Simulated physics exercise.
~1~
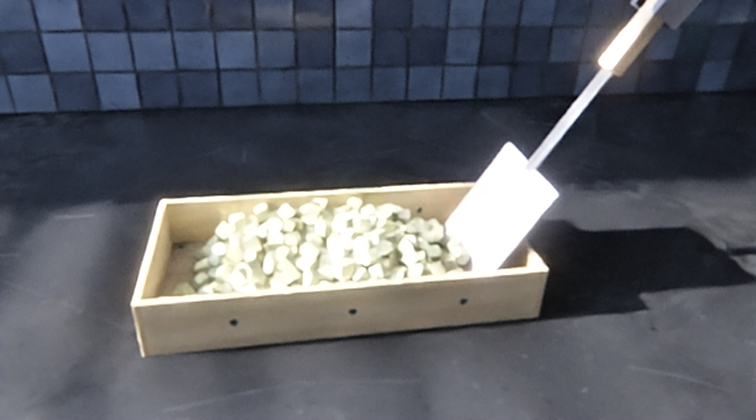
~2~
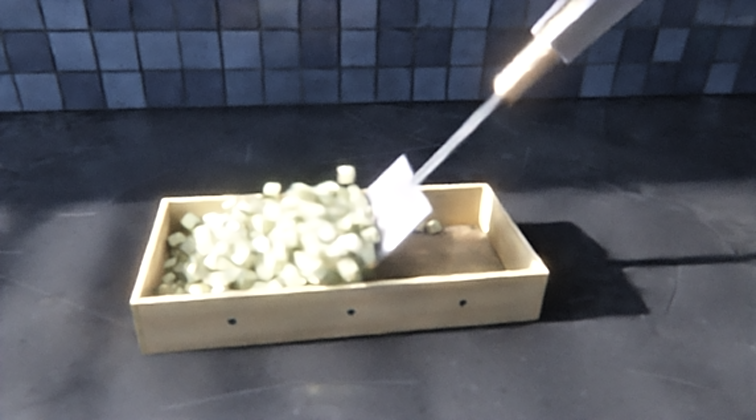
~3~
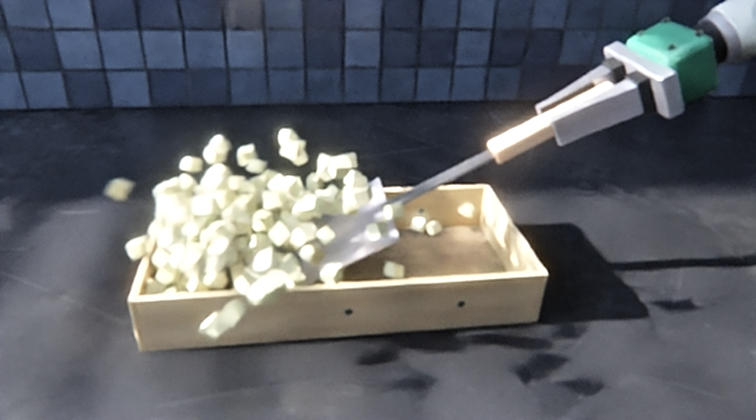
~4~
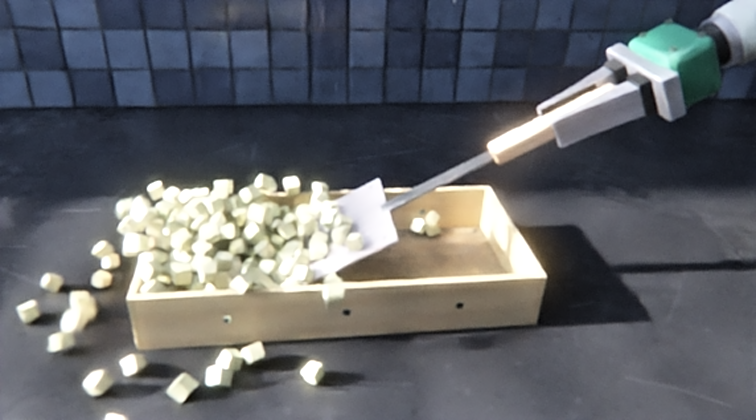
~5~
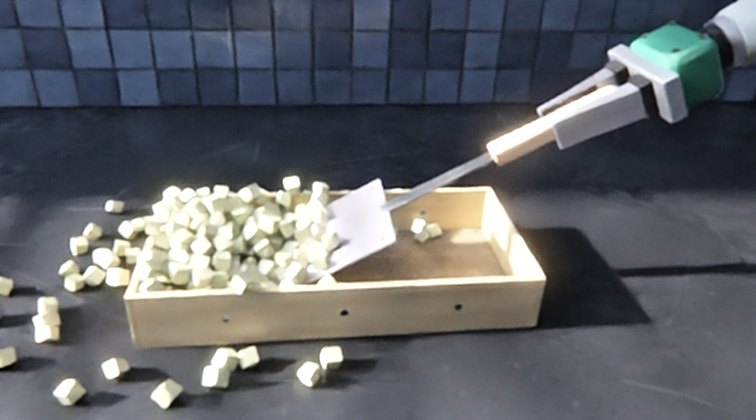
A robot-held spatula pushes pale cubes leftward in a wooden trough, spilling some onto the table.
